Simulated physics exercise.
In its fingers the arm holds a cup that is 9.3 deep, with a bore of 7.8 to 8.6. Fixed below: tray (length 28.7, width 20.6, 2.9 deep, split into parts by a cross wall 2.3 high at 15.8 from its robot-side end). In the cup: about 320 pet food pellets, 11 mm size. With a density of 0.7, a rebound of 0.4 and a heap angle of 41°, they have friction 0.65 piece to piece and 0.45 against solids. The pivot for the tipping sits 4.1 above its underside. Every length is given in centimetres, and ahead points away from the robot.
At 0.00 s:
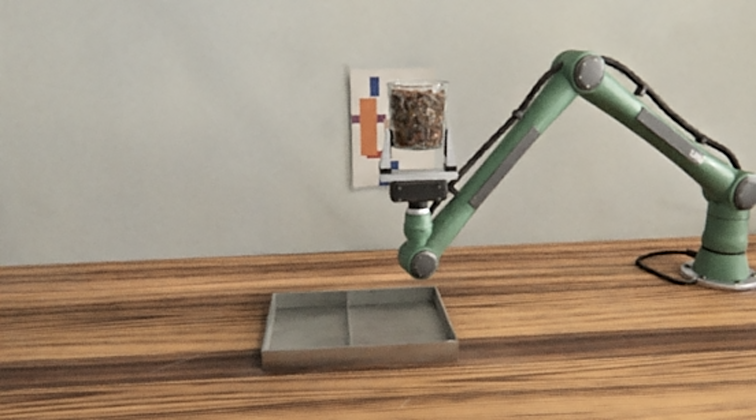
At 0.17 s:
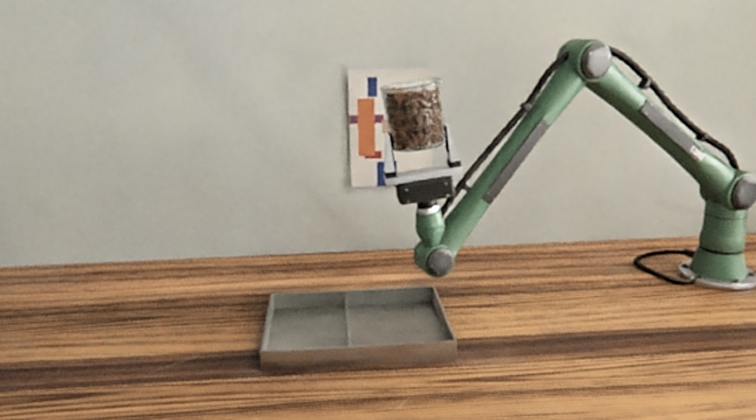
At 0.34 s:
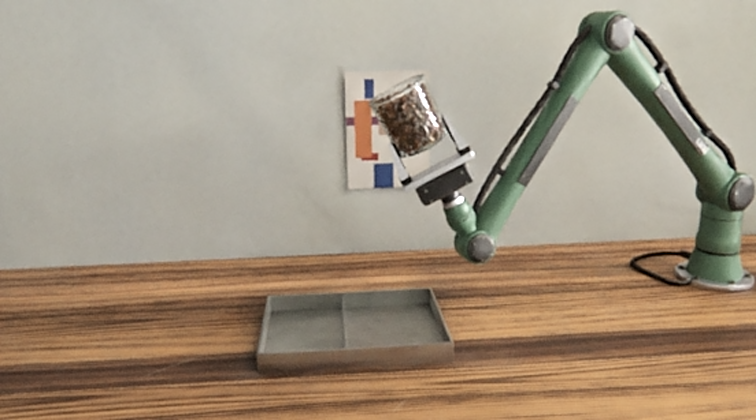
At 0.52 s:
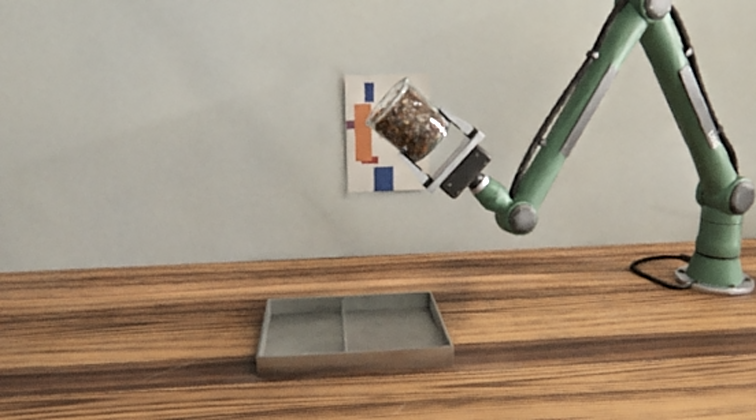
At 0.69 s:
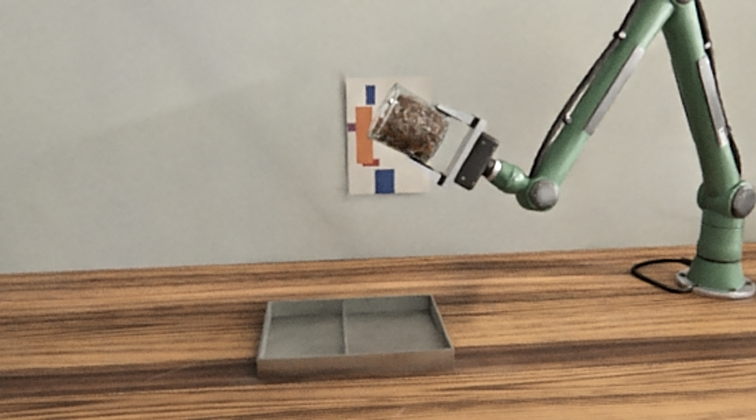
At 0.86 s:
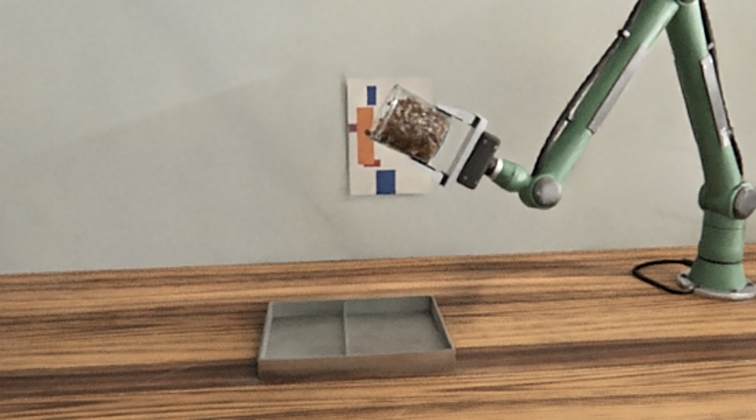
At first, a green robot arm holds a clear cup of brown pellets upright above a divided gray tray on a wooden table. The arm's elbow rises as its gripper tilts the cup steeply to the left, then the motion slows to almost nothing, with the pellets still inside the slanted cup.
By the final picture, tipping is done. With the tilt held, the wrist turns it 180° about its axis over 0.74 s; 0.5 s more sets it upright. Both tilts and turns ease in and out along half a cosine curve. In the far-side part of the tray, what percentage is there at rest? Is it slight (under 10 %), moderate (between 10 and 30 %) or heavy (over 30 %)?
It is slight, under 10 %.
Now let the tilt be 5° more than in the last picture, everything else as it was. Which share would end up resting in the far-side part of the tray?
It would come to about 5 percent.
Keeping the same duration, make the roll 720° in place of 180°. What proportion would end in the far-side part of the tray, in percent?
Around 0 %.
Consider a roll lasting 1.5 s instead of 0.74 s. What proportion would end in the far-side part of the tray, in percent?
In that case roughly 0 percent.
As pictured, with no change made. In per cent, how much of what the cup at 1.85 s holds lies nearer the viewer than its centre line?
Estimated share: About 50 %.
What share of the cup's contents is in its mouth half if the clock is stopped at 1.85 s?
50 percent or so.
After 1.36 s, tipped 62°, highest piece 40 above the table; 316 in the cup, 2 in the far-side part, 1 in flight or on a rim.
After 1.85 s, tipped 31°, highest piece 40 above the table; 309 in the cup, 4 in the far-side part, 2 in the robot-side part, 4 in flight or on a rim.
After 2.30 s, upright, highest piece 41 above the table; 309 in the cup, 5 in the robot-side part, 5 in the far-side part.
After 3.00 s, upright, highest piece 41 above the table; 309 in the cup, 5 in the robot-side part, 5 in the far-side part.
In the end, 309 in the cup, 5 in the robot-side part, 5 in the far-side part. That is 2 % in the far-side part of the tray.
